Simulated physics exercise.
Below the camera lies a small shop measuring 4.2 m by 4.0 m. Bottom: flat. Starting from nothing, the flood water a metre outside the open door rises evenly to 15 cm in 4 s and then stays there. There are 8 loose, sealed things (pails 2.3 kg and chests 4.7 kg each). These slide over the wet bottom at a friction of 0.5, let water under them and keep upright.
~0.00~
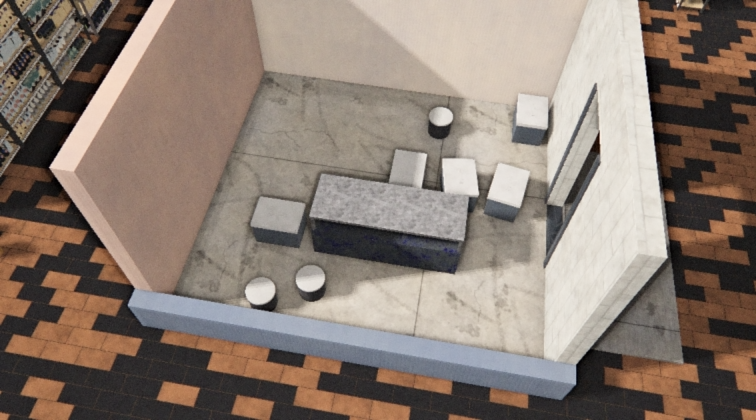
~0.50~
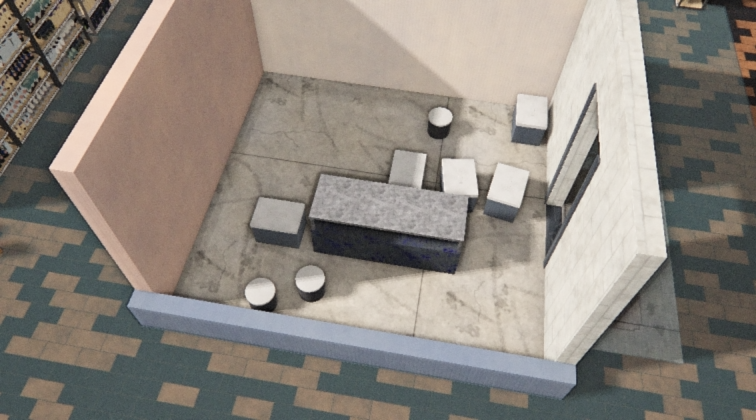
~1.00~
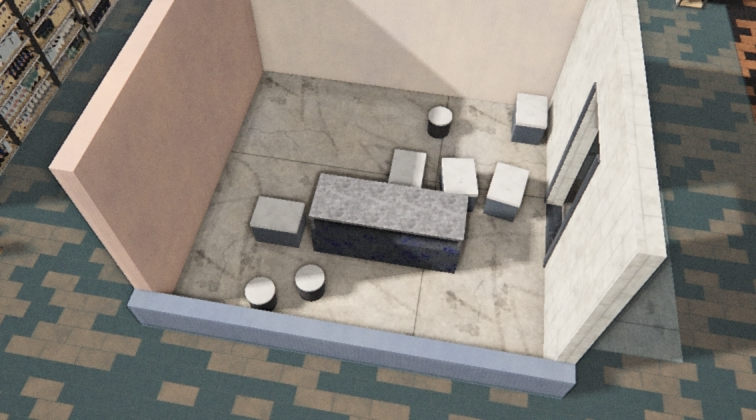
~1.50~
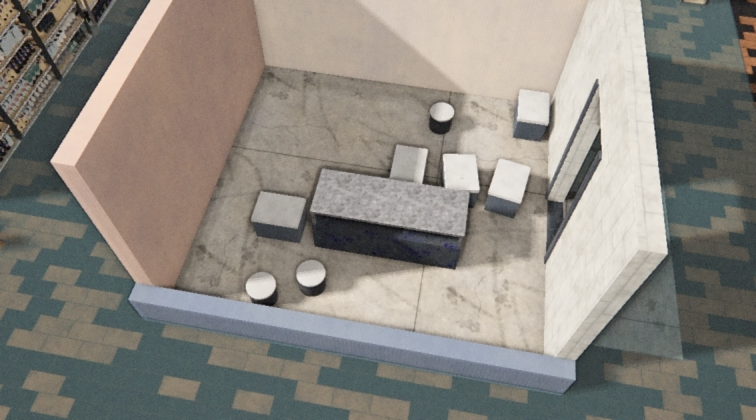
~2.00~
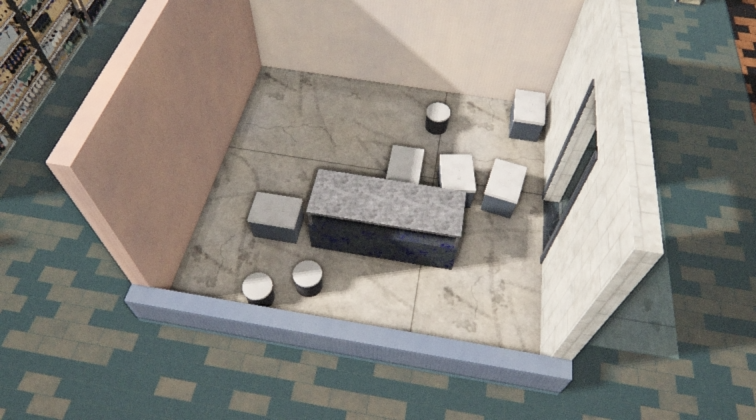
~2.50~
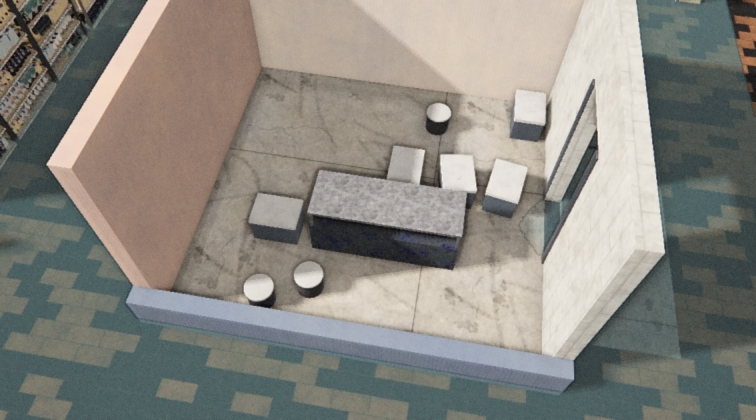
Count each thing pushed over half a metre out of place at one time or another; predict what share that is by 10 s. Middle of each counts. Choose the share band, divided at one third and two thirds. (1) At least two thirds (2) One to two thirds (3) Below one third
One to two thirds (2).
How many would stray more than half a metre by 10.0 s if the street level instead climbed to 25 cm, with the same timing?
Count: 6.
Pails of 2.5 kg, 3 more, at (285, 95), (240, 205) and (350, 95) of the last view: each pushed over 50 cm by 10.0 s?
In order: Below the mark, below the mark, above the mark.
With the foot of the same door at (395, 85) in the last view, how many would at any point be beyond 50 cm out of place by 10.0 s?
In that case the number is 4.
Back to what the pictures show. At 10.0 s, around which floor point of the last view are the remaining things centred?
At about (339, 158).
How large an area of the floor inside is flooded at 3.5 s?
That flooded area is roughly 1.5 m2.
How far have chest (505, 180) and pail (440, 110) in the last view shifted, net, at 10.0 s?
Respectively 250 and 80 centimetres.
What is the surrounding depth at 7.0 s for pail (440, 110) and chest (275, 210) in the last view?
Some 2 cm at the first, some 0 cm at the second.
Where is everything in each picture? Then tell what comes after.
In the first picture, a pail at (260, 290), on the bottom; a chest at (460, 176), on the bottom; water covers 0.0 m2; 0 of 8 have shifted.
In the second picture, a pail at (260, 291) rests on the ground; a chest at (460, 176) rests on the ground; 0.0 m2 under water; 0 of 8 have shifted.
In the third picture, a pail at (260, 290), on the bottom; a chest at (460, 176), on the bottom; 0.0 m2 under water; 0 of 8 have shifted.
In the fourth picture, a pail at (261, 285) rests on the ground; a chest at (461, 172) rests on the ground; water covers 0.0 m2; 0 of 8 have shifted.
In the fifth picture, a pail at (257, 286) rests on the ground; a chest at (458, 172), on the bottom; water covers 0.0 m2; 0 of 8 have shifted.
In the sixth picture, a pail at (259, 287) rests on the ground; a chest at (458, 172), on the bottom; 0.1 m2 under water; 0 of 8 have shifted.
After 3.5 s 0 of 8 are over 50 cm from their spots; 0 afloat.
After 4.5 s 0 of 8 are over 50 cm from their spots; 0 afloat.
After 7.0 s 3 of 8 are over 50 cm from their spots; 0 afloat.
After 10.0 s 4 of 8 are over 50 cm from their spots, and 4 have been at some point; 4 afloat.
